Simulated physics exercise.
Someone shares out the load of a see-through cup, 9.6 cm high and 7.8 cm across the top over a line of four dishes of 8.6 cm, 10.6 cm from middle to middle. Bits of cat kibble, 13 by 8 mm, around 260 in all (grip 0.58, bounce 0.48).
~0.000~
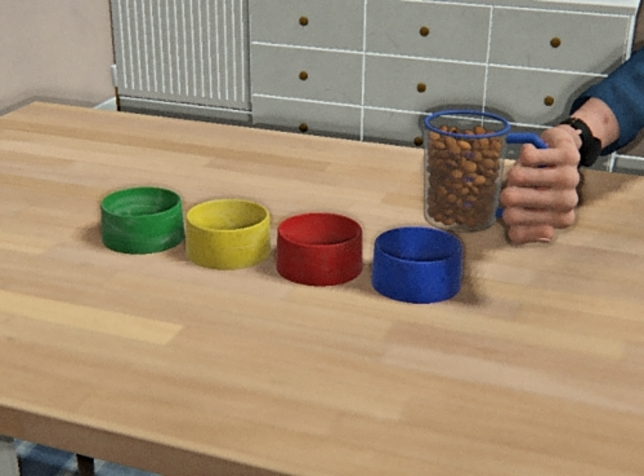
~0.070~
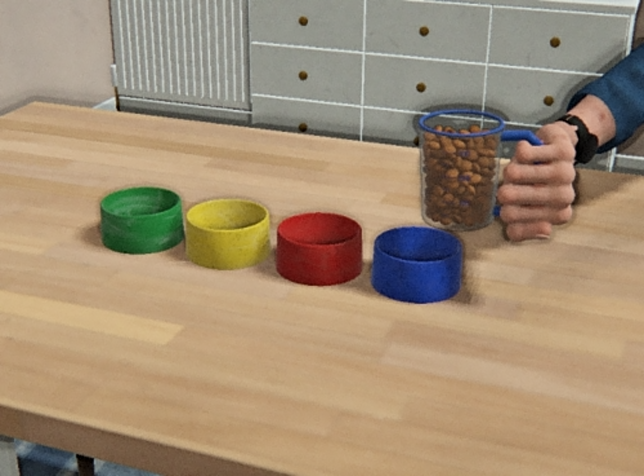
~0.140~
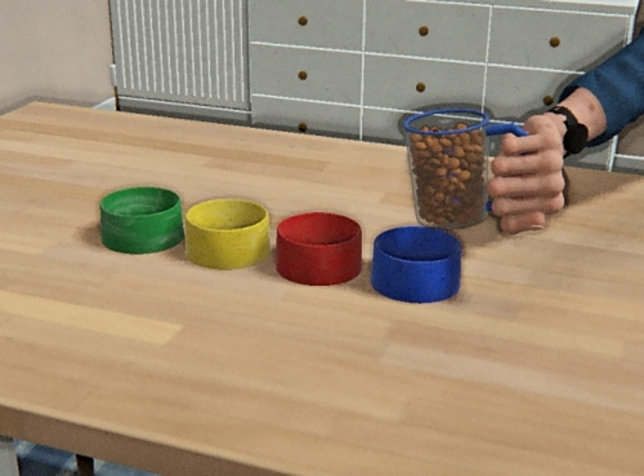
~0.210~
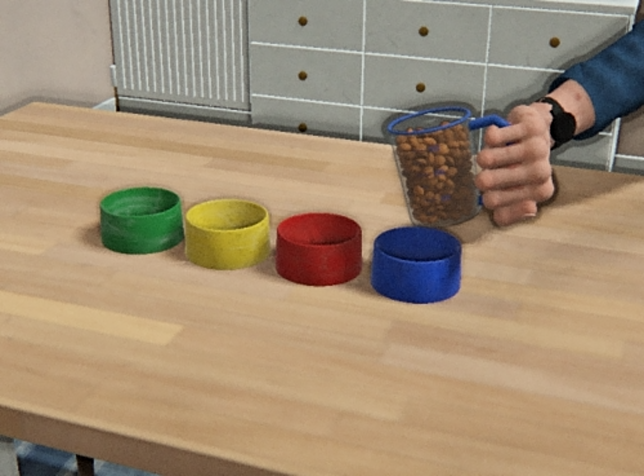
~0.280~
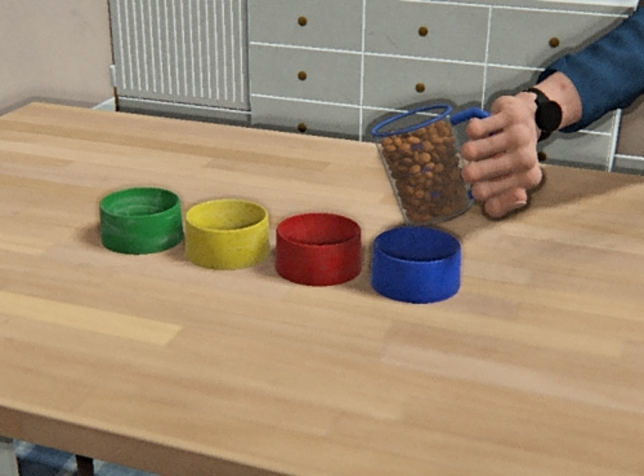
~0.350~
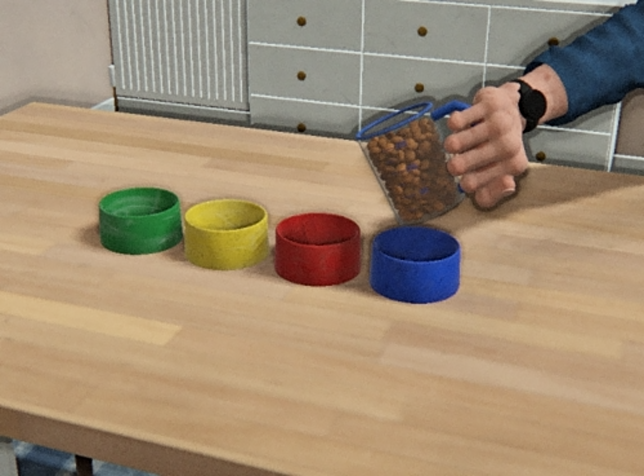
A hand holding a clear cup full of brown kibble moved it left and gradually tilted it toward the left, above a wooden table where green, yellow, red and blue dishes sat still.
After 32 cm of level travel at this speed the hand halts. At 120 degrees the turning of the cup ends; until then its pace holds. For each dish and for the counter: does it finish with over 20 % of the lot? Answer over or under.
Red dish: Under; blue dish: Under; green dish: Over; yellow dish: Over; on the counter: Over.
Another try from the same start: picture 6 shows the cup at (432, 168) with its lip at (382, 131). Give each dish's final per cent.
Red 0; blue 0; green 0; yellow 80.
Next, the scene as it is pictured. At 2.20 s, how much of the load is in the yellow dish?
About 40 per cent by then.
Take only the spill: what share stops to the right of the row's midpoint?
Some 0 per cent.
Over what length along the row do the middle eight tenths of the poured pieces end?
About 13 cm.
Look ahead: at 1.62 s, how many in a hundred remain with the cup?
Roughly 20 per cent.
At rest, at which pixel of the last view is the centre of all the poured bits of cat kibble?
Around (189, 235).
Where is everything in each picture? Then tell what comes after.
Cup at (463, 172), tilt 0 degrees, lip at (427, 120), moved 0.0 cm; middle of the pieces at (463, 170); blue dish at (418, 245); red dish at (320, 229); yellow dish at (228, 215); green dish at (141, 202), in the first frame.
Cup at (459, 171), tilt 2 degrees, lip at (421, 120), moved 0.3 cm; middle of the pieces at (460, 169), in the second frame.
Cup at (449, 170), tilt 7 degrees, lip at (407, 122), moved 1.3 cm; middle of the pieces at (449, 168), in the third frame.
Cup at (437, 168), tilt 14 degrees, lip at (390, 126), moved 2.5 cm; middle of the pieces at (437, 167), in the fourth frame.
Cup at (425, 167), tilt 20 degrees, lip at (374, 130), moved 3.7 cm; middle of the pieces at (425, 165), in the fifth frame.
Cup at (413, 166), tilt 27 degrees, lip at (359, 134), moved 4.8 cm; middle of the pieces at (413, 164); blue dish at (416, 245); red dish at (318, 230); yellow dish at (226, 215); green dish at (139, 202). Its pace works out near 90 degrees a second; the hand travels 17 cm a second, in the sixth frame.
Then, at 1.11 s, tilt 96 degrees; cup holds 95 %, yellow 5 %.
After 1.62 s, tilt 120 degrees; cup holds 20 %, green 5 %, yellow 45 %.
After 2.20 s, tilt 120 degrees; cup holds 0 %, green 30 %, yellow 40 %.
In the end, at 2.5 s, red 0 %, blue 0 %, green 30 %, yellow 40 %, counter 30 %.
